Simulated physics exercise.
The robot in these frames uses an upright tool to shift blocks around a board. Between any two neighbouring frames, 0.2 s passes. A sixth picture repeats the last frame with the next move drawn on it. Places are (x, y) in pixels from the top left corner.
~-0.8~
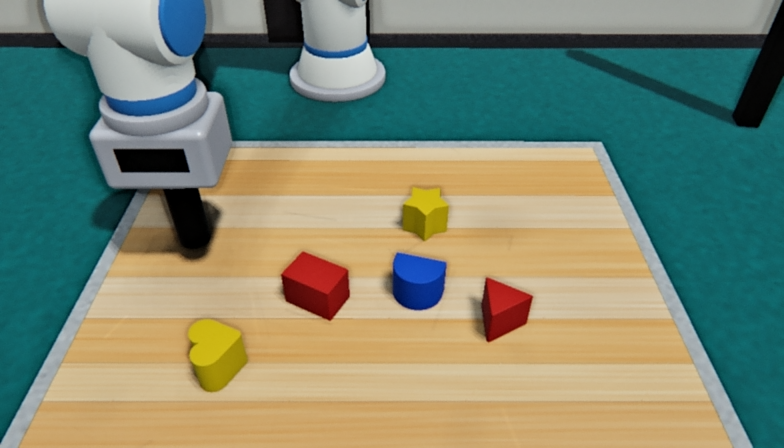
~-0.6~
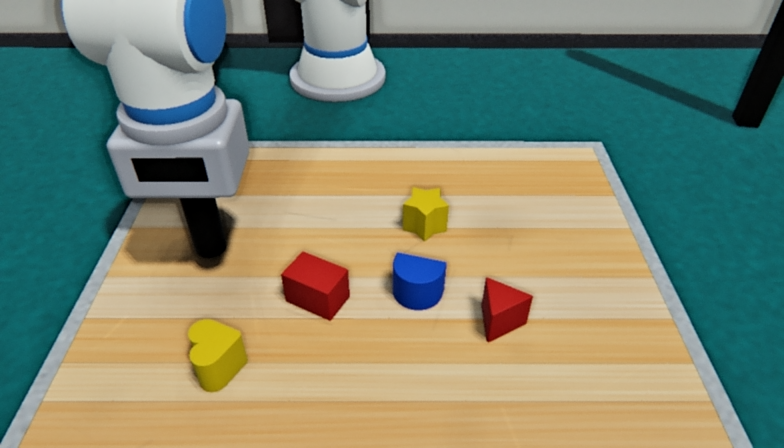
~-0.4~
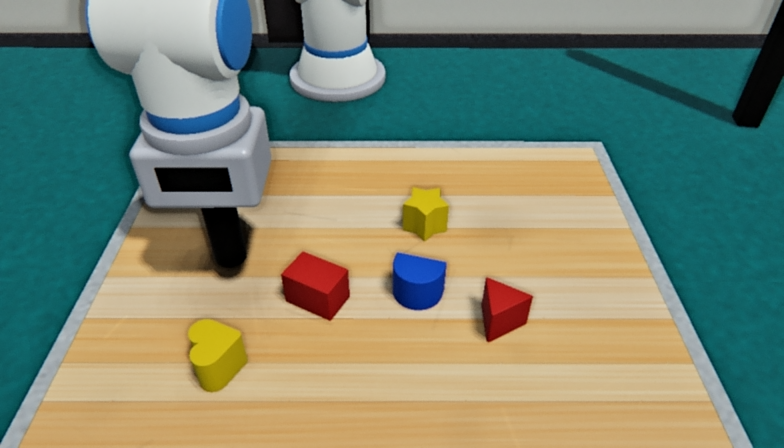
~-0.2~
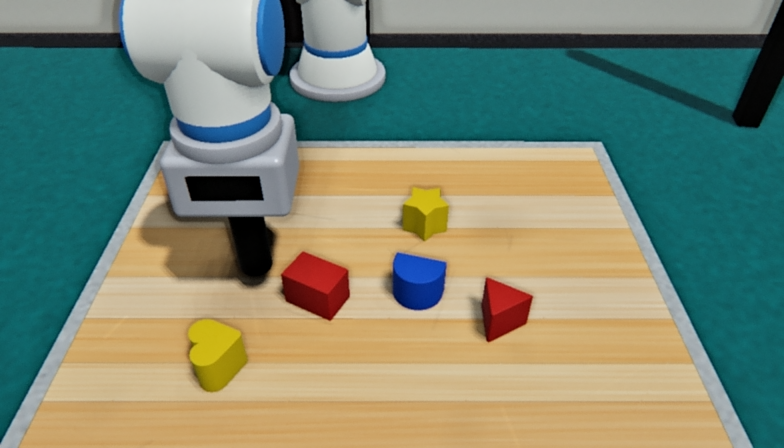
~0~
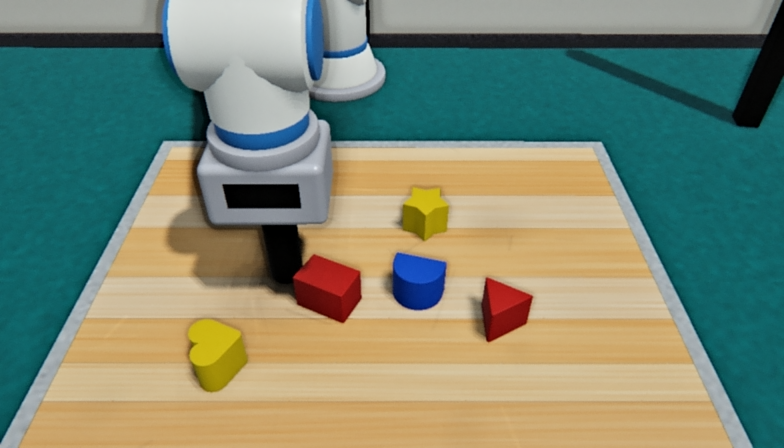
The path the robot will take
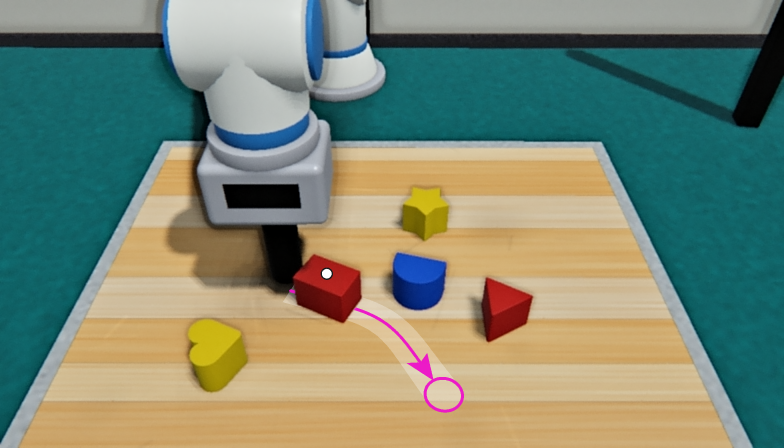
A robot arm moves right across the board and nudges the red block slightly right.
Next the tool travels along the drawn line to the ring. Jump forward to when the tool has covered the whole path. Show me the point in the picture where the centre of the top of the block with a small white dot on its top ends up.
It ends at (465, 316).
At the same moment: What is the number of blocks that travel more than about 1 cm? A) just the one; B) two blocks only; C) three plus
That would be A.
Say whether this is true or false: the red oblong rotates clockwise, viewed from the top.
This is false.
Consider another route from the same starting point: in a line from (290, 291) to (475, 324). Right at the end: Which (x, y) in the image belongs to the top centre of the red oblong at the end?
I'd expect the centre of its top face to be at (463, 331).
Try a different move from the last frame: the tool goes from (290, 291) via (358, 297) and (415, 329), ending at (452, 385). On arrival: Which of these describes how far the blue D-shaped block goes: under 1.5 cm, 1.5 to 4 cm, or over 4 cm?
Distance: Below 1.5 cm.
Path on the board, from (290, 291) through (351, 307) and (404, 340) to (444, 394); the dot is on the red oblong.
What follows on the original path. One third of the way, tool (351, 291); red oblong (394, 291).
Two thirds of the way, tool (405, 325); red oblong (454, 311), turned 40° anticlockwise; blue D-shaped block (421, 266).
At the end, tool (445, 378); red oblong (465, 316), turned 55° anticlockwise; blue D-shaped block (421, 266); red three-sided block in place.
